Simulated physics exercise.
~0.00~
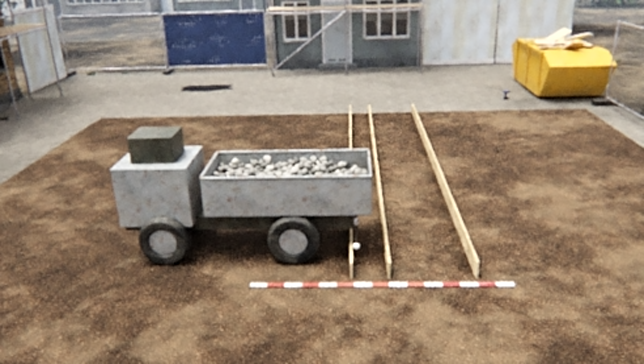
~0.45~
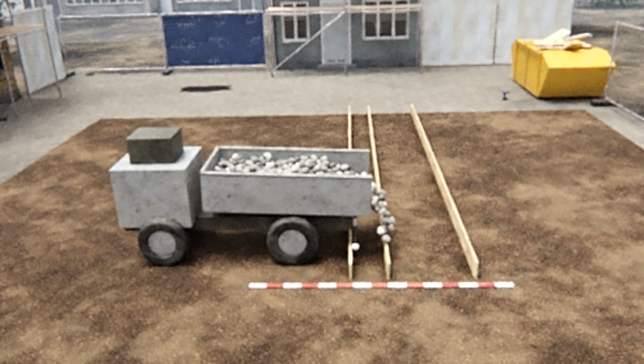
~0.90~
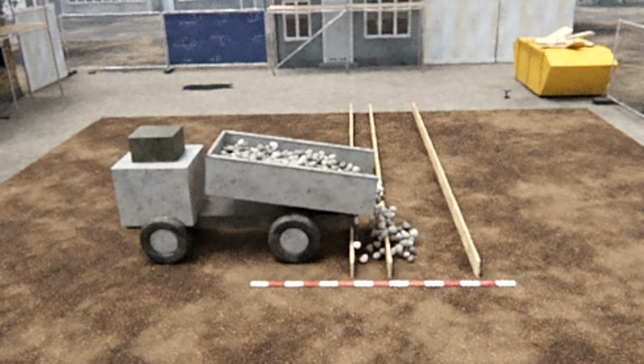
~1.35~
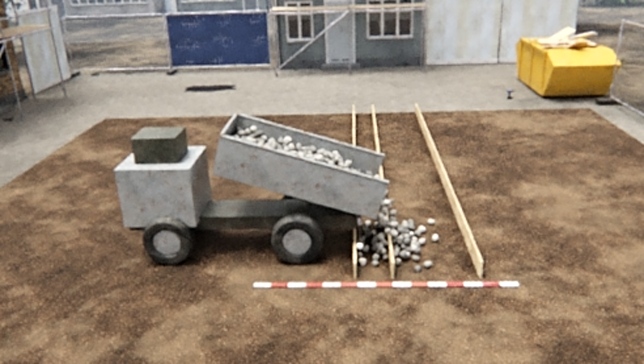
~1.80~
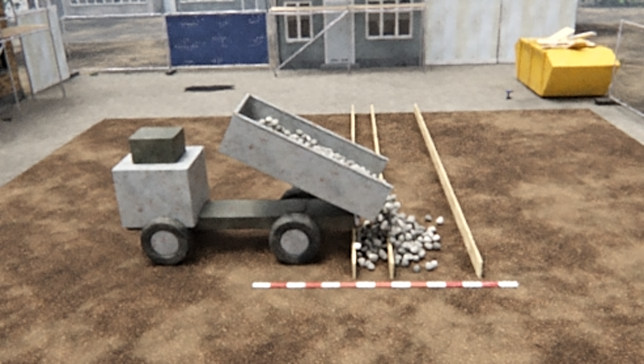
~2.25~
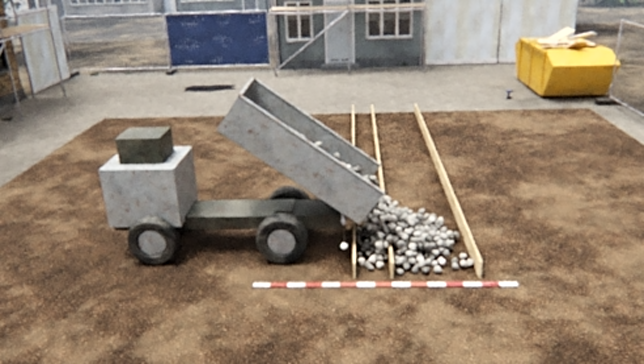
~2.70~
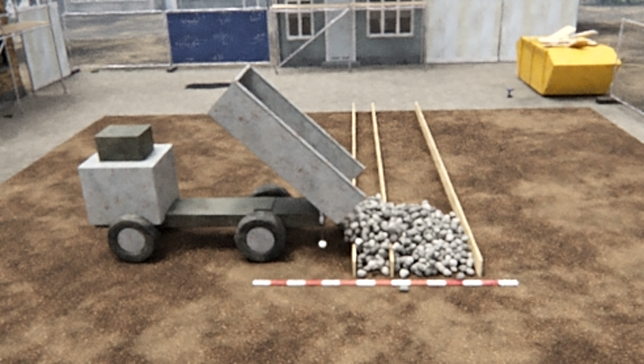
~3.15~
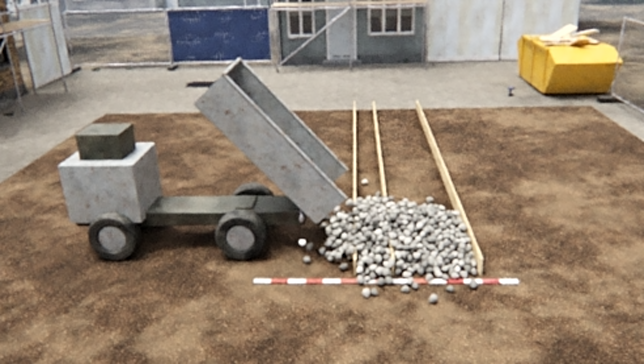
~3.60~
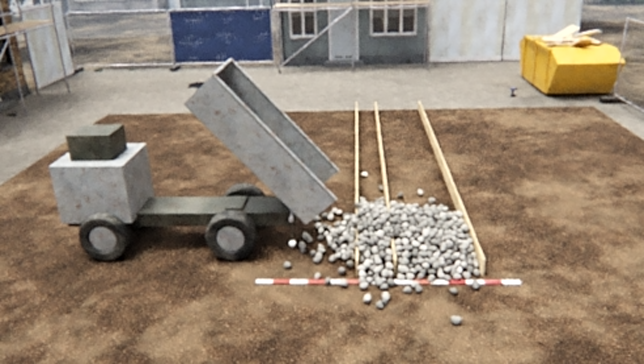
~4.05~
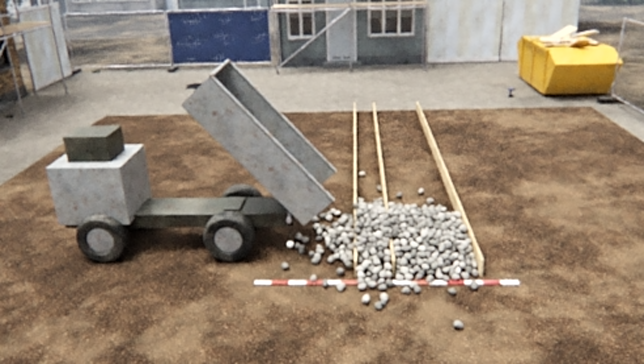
A grey block-shaped tipper truck, seen side-on from slightly above, stands on brown soil at a building site, its bed loaded with grey and whitish stones. Three wooden boards lie on the ground behind it to the right, with a red and white striped pole in front and a yellow skip beyond. The bed begins tilting, and stones trickle off its right end. As it rises steeply, they pour into a growing heap between the boards, while the truck rolls left. The bed empties and stays raised, leaving stones spread across both bays, some scattered past the pole.
